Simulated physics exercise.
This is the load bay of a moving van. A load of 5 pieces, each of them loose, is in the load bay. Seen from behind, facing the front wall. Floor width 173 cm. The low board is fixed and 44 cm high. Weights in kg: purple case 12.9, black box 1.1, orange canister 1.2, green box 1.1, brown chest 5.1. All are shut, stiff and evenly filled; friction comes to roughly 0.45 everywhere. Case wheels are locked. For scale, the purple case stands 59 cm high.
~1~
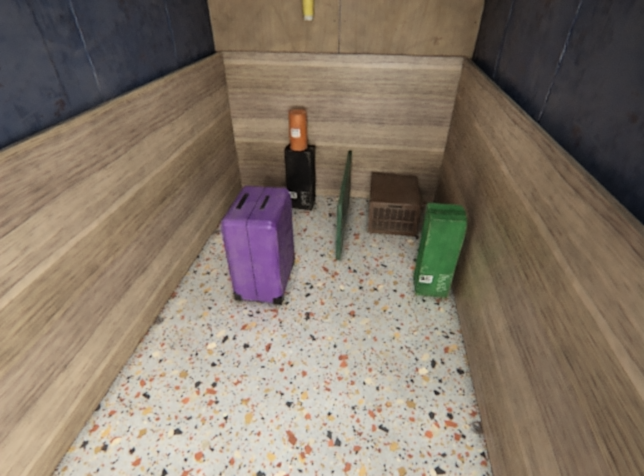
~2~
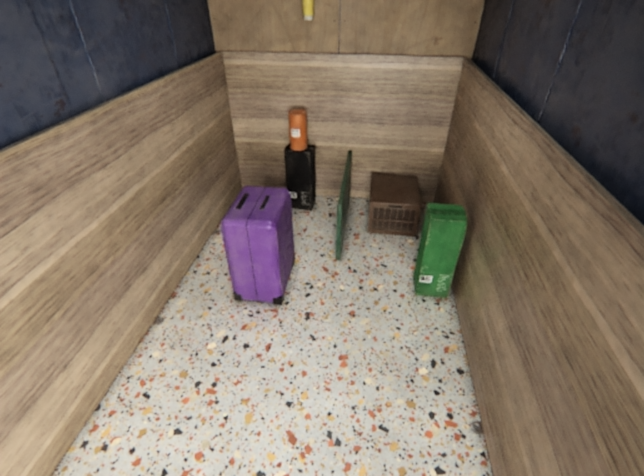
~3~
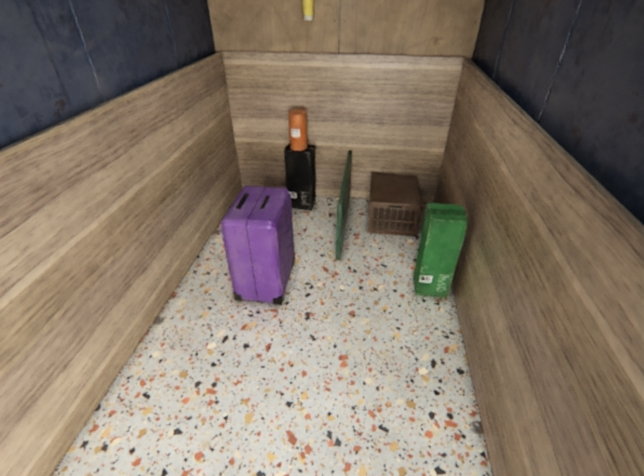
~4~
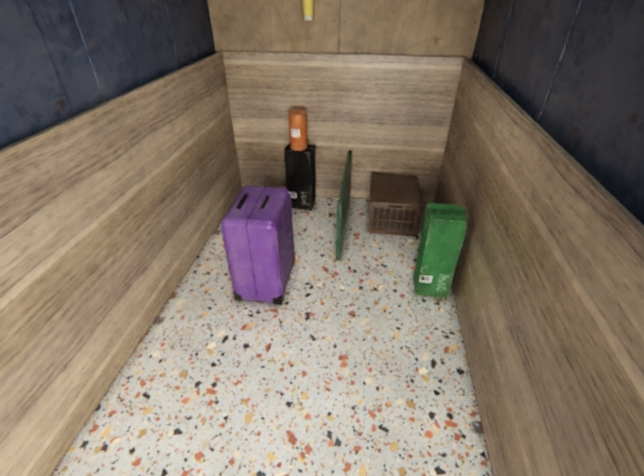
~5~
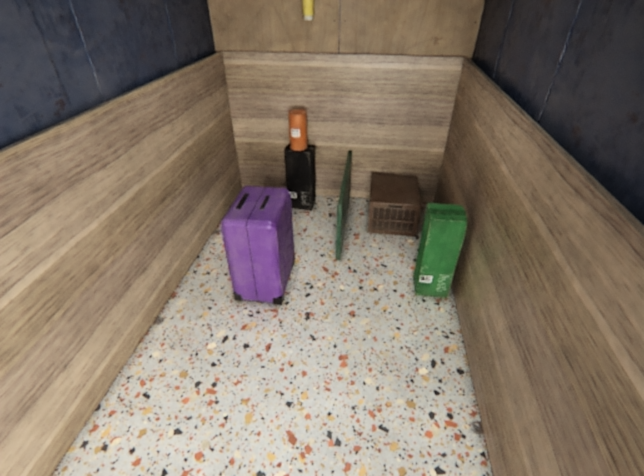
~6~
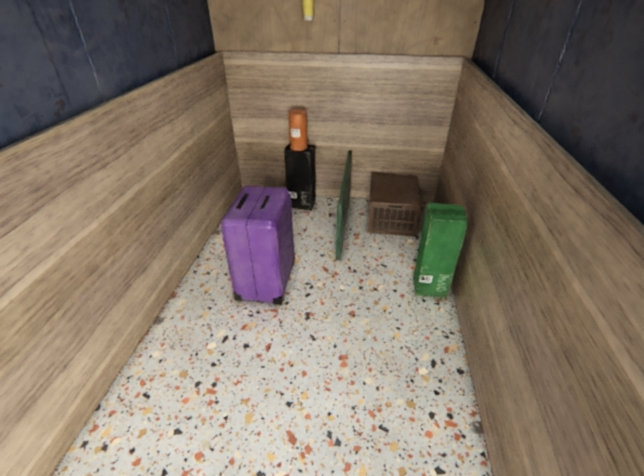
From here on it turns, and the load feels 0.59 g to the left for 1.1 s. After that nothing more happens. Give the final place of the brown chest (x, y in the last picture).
It ends at about (371, 202).
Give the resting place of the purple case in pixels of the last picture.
Near (199, 238).
Then, 0.60 s after the last picture, force 0.59 g left; brown chest slid 5 cm near (386, 203); orange canister leaning 22°; black box leaning 22°.
Then, 0.80 s after the last picture, force 0.59 g left; brown chest slid 16 cm near (373, 202); green box leaning 67°; orange canister leaning 43°.
Then, 1.00 s after the last picture, force 0.47 g left; brown chest slid 18 cm near (371, 202); green box on its side; orange canister leaning 41°.
At rest, tipped over in the load bay, black box, orange canister and green box; not toppled but over 15 cm from the start, purple case and brown chest. In the last view, brown chest near (371, 202).
